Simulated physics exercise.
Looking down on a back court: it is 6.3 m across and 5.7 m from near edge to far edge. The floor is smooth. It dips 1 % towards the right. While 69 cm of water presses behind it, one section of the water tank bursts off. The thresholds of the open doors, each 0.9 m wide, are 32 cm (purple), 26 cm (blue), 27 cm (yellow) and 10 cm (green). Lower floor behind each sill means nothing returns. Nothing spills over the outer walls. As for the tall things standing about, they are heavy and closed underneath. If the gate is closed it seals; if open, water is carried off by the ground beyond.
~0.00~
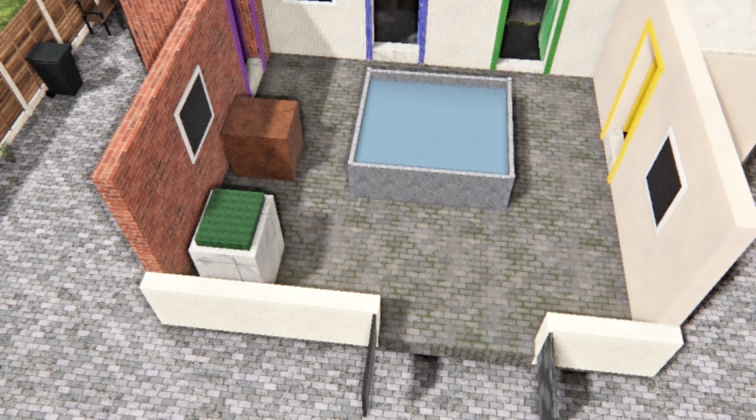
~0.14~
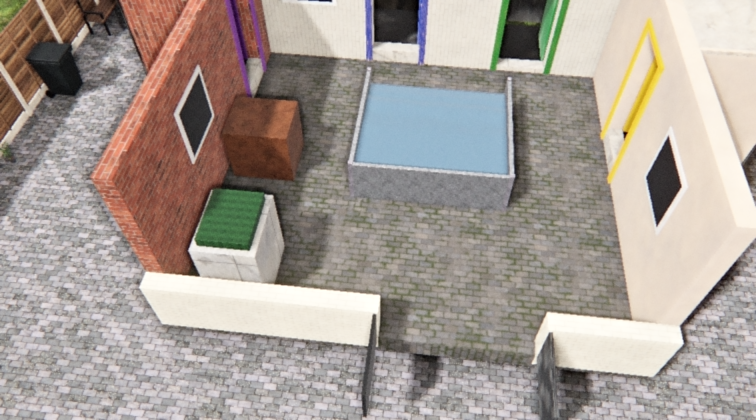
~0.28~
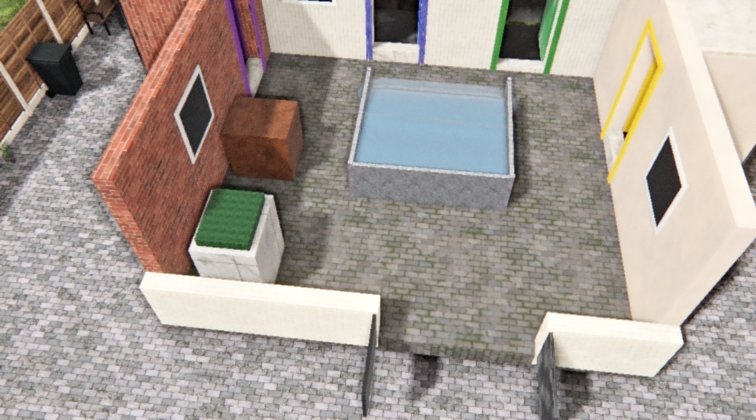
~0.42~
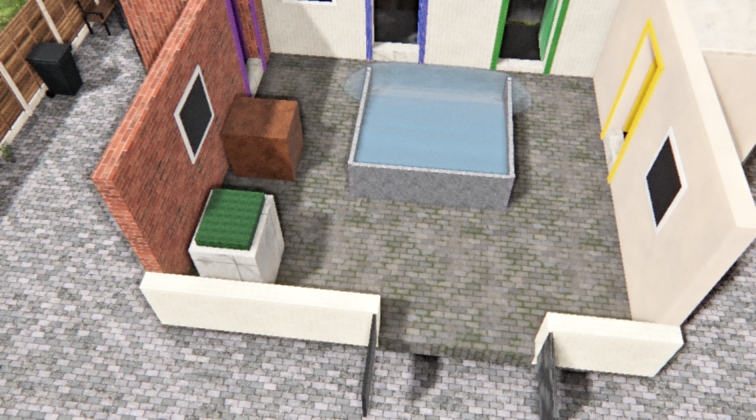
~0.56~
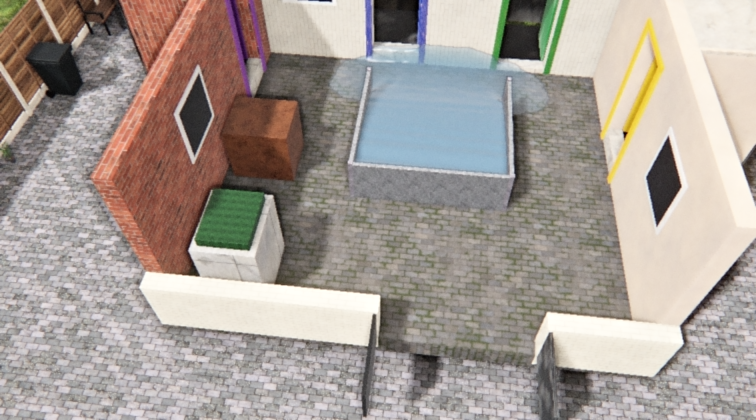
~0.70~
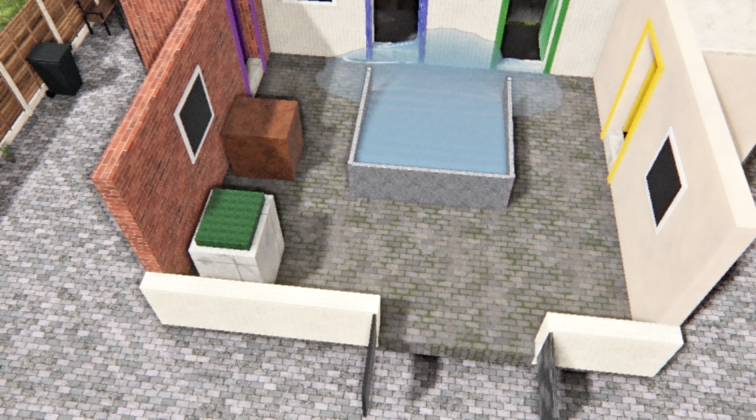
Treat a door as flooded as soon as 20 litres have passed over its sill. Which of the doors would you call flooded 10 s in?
I would call the purple door not flooded; I would call the blue door flooded; I would call the yellow door not flooded; I would call the green door flooded.
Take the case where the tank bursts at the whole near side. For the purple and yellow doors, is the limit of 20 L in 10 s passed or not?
Compared with that limit, purple falls short while yellow falls short.
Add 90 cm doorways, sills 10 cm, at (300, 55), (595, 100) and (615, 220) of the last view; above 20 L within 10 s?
In that order: Past it, above, not over.
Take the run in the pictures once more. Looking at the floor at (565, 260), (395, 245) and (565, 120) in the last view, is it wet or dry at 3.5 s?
In that order: Wet, not reached, flooded.
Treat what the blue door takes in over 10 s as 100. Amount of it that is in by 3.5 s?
About 100%.
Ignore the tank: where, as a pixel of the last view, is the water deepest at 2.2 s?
Location: Approx. (585, 78).
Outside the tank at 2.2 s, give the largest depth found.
About 50 cm.
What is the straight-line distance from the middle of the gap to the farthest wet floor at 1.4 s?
That comes to near 3.6 m out.
After 1.4 s water covers 20 % of the floor and is deepest (52 cm) near (434, 73); purple door not reached, blue door 47 cm at the sill, 59 L in, yellow door not reached, green door 29 cm at the sill, 54 L in.
After 2.2 s water covers 35 % of the floor and is deepest (50 cm) near (585, 78); purple door 29 cm at the sill, 0 L in, blue door 38 cm at the sill, 132 L in, yellow door 7 cm at the sill, 0 L in, green door 26 cm at the sill, 145 L in.
After 3.5 s water covers 65 % of the floor and is deepest (36 cm) near (243, 130); purple door 25 cm at the sill, 1 L in, blue door 19 cm at the sill, 154 L in, yellow door 14 cm at the sill, 0 L in, green door 18 cm at the sill, 214 L in.
After 6.0 s water covers 90 % of the floor and is deepest (18 cm) near (623, 336); purple door 15 cm at the sill, 1 L in, blue door 14 cm at the sill, 155 L in, yellow door 9 cm at the sill, 0 L in, green door 12 cm at the sill, 255 L in.
After 10.0 s water covers 95 % of the floor and is deepest (12 cm) near (587, 97); purple door 9 cm at the sill, 1 L in, blue door 7 cm at the sill, 155 L in, yellow door 8 cm at the sill, 0 L in, green door 11 cm at the sill, 269 L in.
